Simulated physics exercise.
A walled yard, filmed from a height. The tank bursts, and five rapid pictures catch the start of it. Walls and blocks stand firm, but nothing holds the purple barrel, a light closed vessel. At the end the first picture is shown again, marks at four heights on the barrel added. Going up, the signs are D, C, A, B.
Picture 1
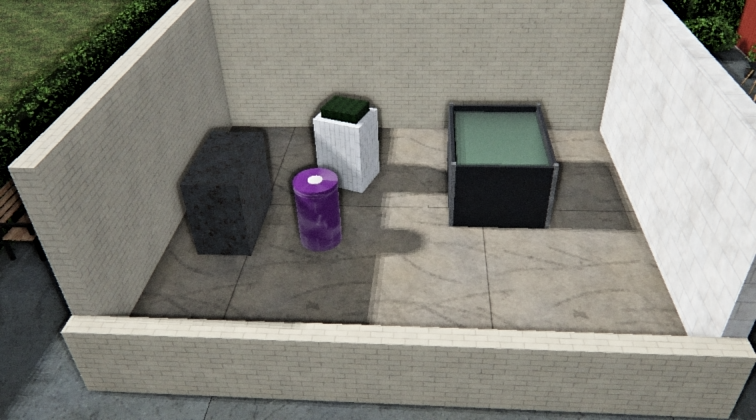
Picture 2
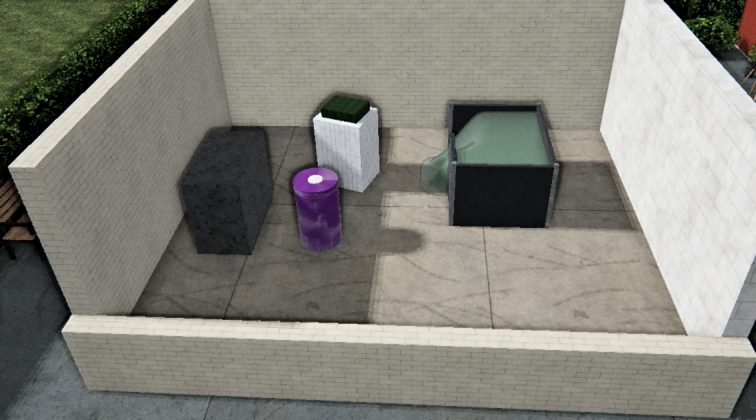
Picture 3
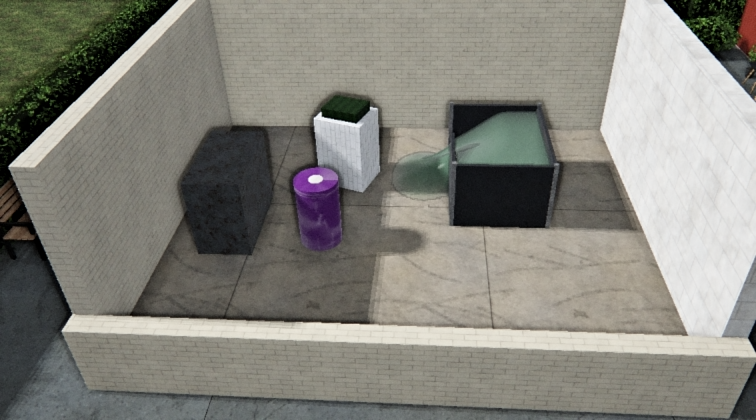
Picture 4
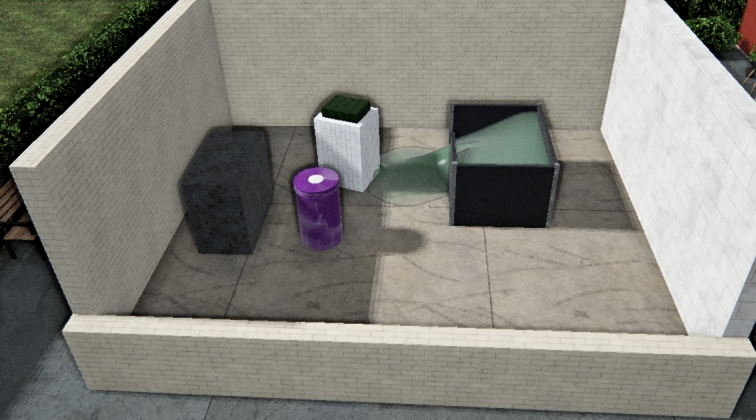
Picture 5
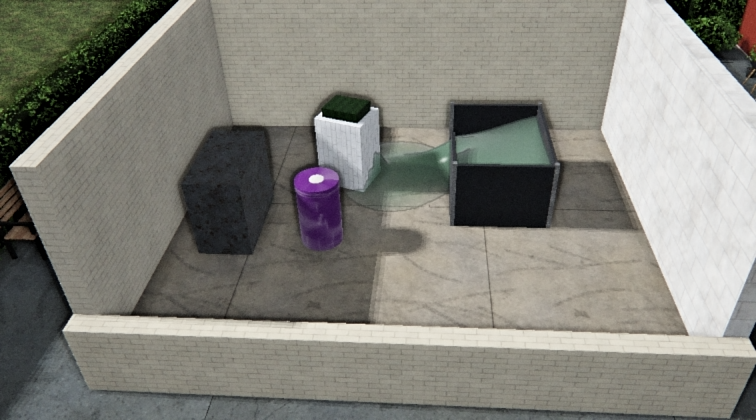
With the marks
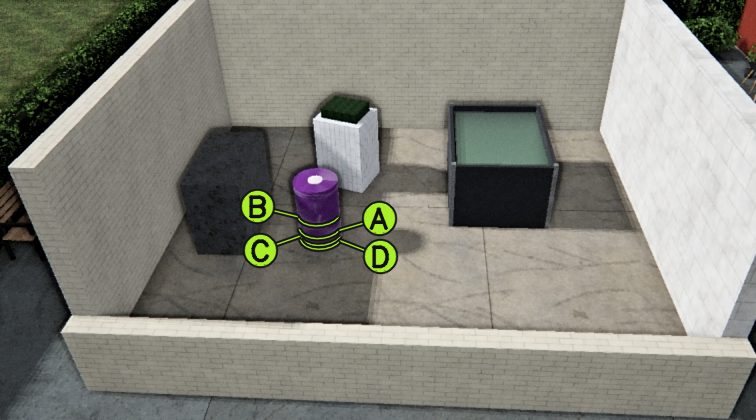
In the video, greenish water pours out of the left side of a dark open tank in a walled yard, spreading left across the paving toward a white planter and purple barrel while the level inside the tank drops.
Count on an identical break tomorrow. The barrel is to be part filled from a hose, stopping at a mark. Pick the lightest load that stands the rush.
The answer is mark A.
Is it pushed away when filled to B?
No.
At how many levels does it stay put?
Two of the four.
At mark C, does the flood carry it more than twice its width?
No, less.
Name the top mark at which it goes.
That is mark C.
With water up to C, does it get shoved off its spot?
Yes, that goes wrong.
In lime, A at (317, 238); B at (315, 225); C at (317, 245); D at (318, 249); from the bottom up D, C, A, B.
With A, it does not move.
With B, it does not move.
With C, it is pushed about its own width away.
With D, it is pushed about 4 times its own width away.
